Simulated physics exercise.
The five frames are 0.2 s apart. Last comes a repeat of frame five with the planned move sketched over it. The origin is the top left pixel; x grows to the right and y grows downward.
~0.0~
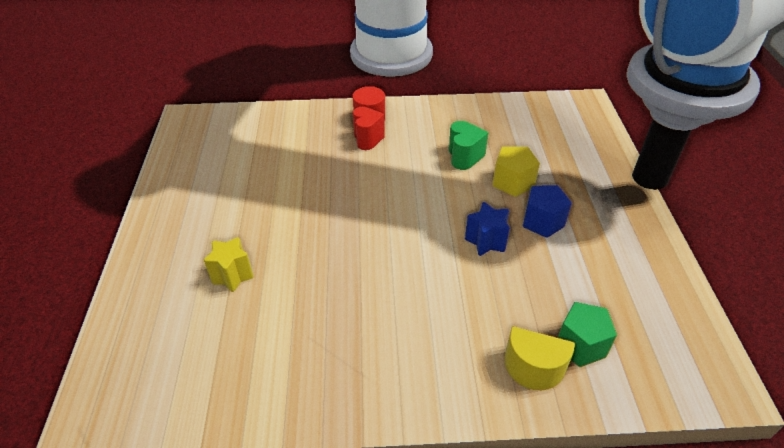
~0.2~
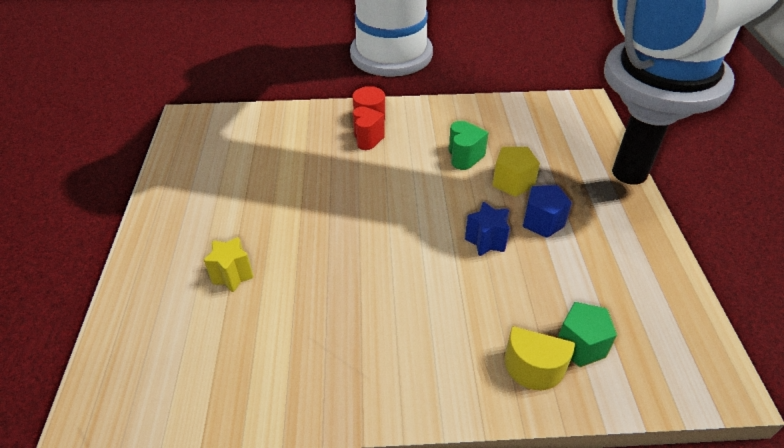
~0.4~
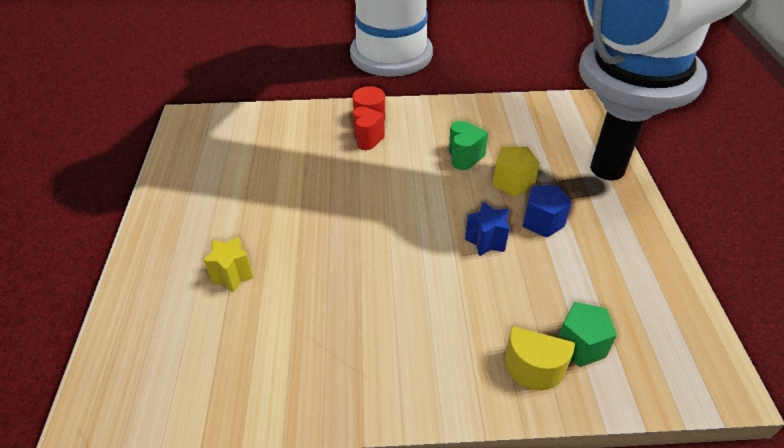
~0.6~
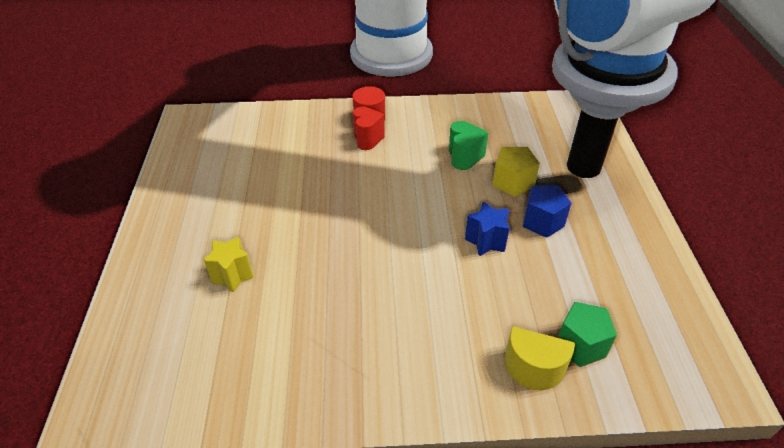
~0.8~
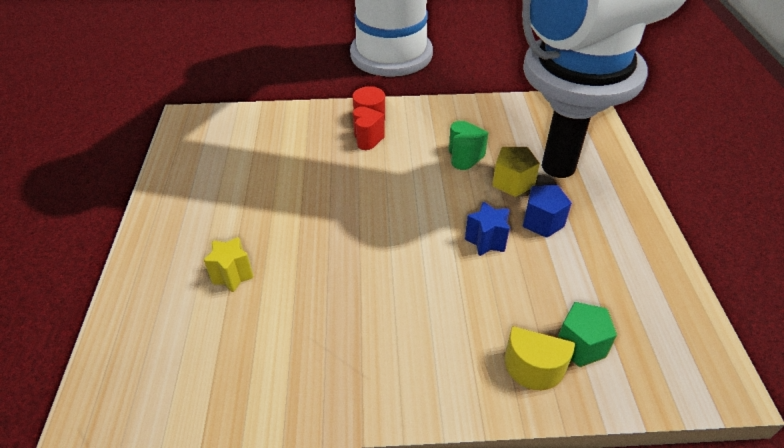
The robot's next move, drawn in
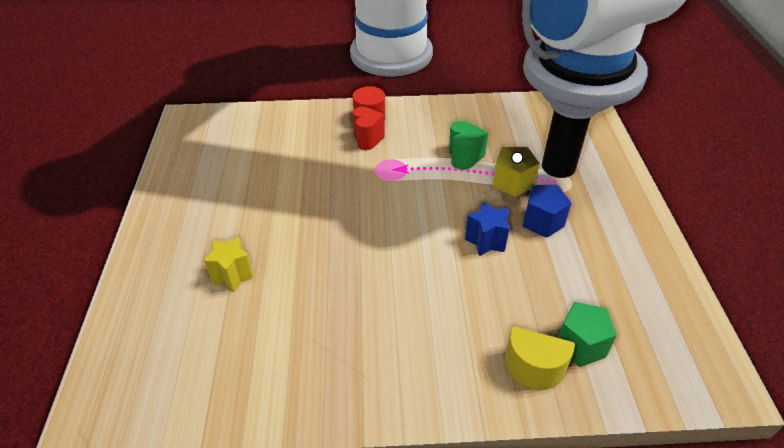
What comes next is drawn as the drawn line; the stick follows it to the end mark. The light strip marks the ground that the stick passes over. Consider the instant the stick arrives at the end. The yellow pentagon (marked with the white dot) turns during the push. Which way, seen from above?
Spin direction: Counter-clockwise.
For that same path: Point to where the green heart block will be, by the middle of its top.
Pixel (443, 125).
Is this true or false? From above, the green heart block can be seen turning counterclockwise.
Answer: False.
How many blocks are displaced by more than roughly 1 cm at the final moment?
Counting only shifts above 1 cm, I get two blocks.
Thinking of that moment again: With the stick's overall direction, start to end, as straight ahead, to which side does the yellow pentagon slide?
Sideways shift: Left.
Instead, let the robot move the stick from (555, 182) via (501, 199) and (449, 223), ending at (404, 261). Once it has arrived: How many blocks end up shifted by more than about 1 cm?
Going by the path, one of them shifts by more than about 1 cm.
The drawn path runs from (555, 182) over (472, 171) to (391, 170); the dot is on the yellow pentagon.
On the path given first. One third of the way, stick at (500, 160); green heart block at (462, 132), turned 20° clockwise; yellow pentagon at (467, 156).
Two thirds of the way, stick at (446, 154); green heart block at (443, 125), turned 60° clockwise; yellow pentagon at (418, 160), turned 40° anticlockwise.
At the end, stick at (391, 156); green heart block at (443, 125), turned 60° clockwise; yellow pentagon at (390, 169), turned 75° anticlockwise; blue pentagon not moved.
